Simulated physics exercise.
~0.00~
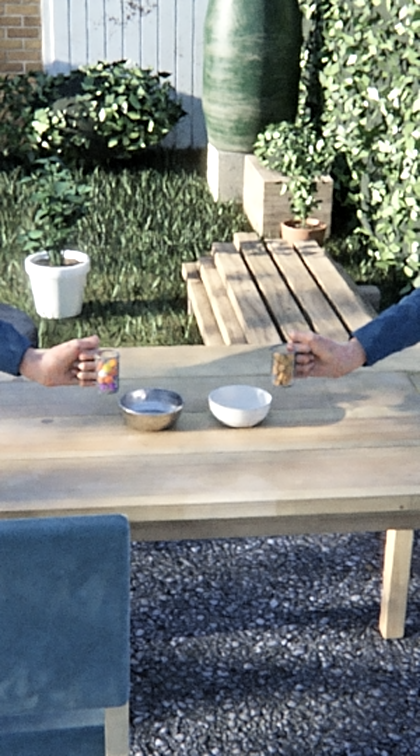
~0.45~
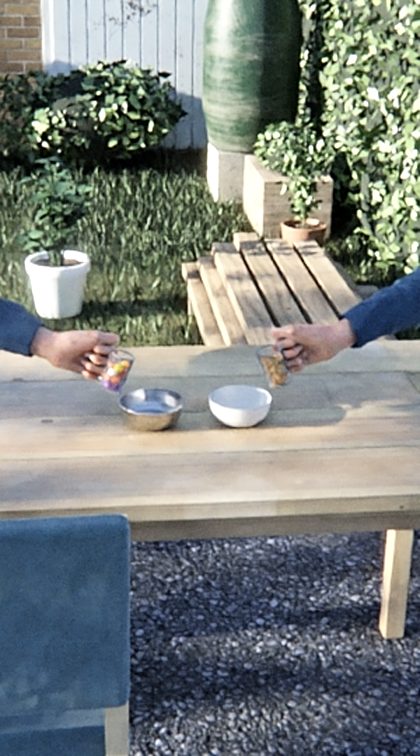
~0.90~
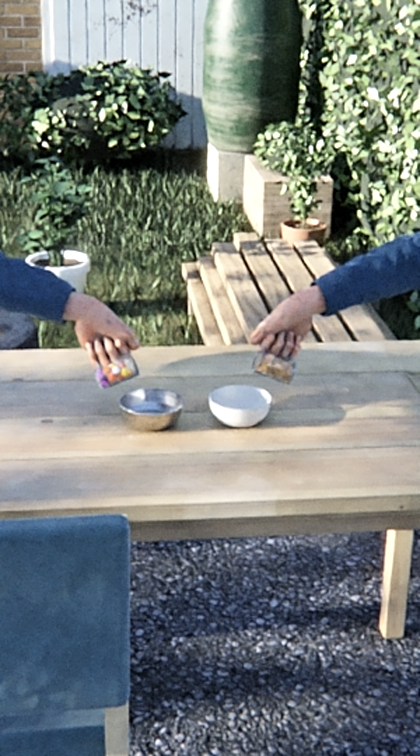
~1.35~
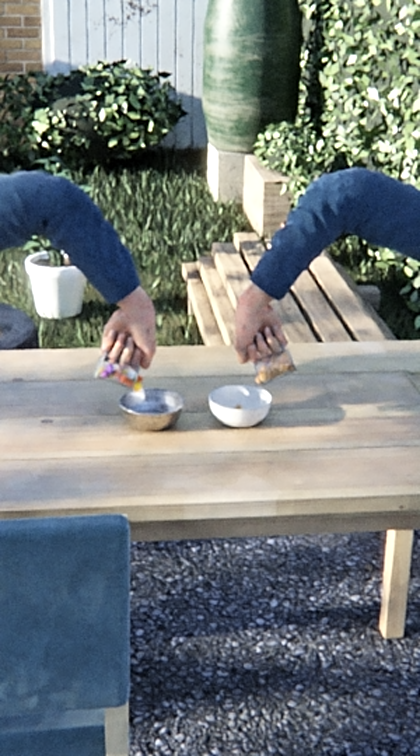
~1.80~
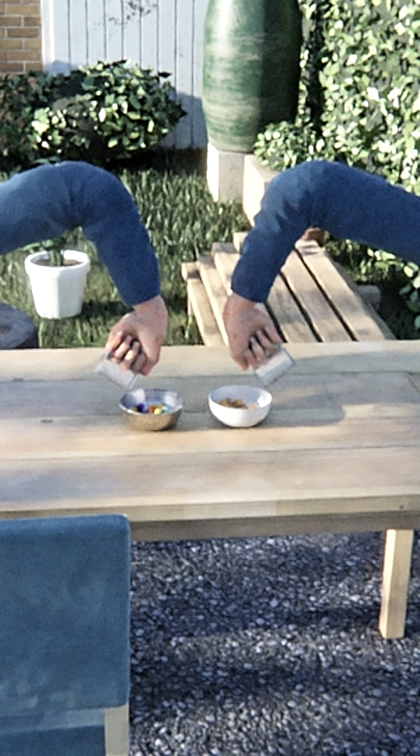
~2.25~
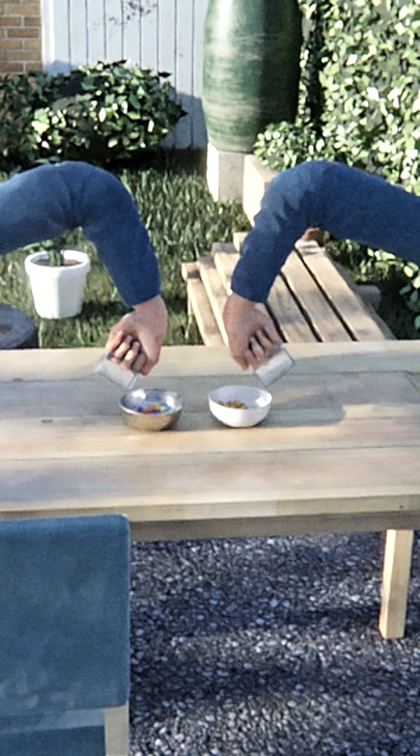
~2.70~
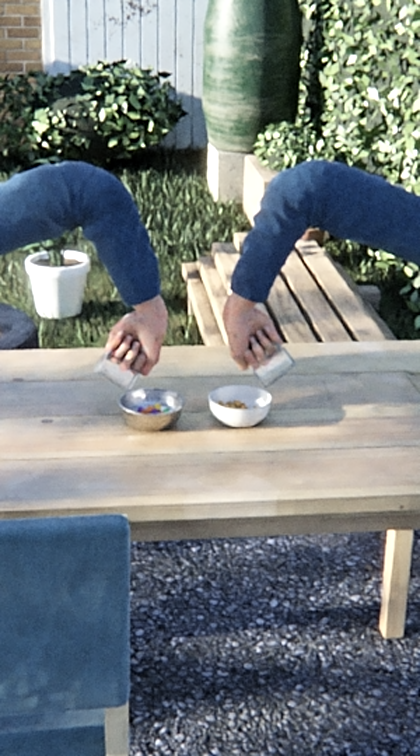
Two hands in blue sleeves reached in from either side of a wooden garden table and tipped small clear cups over two bowls, pouring colorful pieces into the left one and brownish bits into the right, until both cups were empty and everything lay inside.
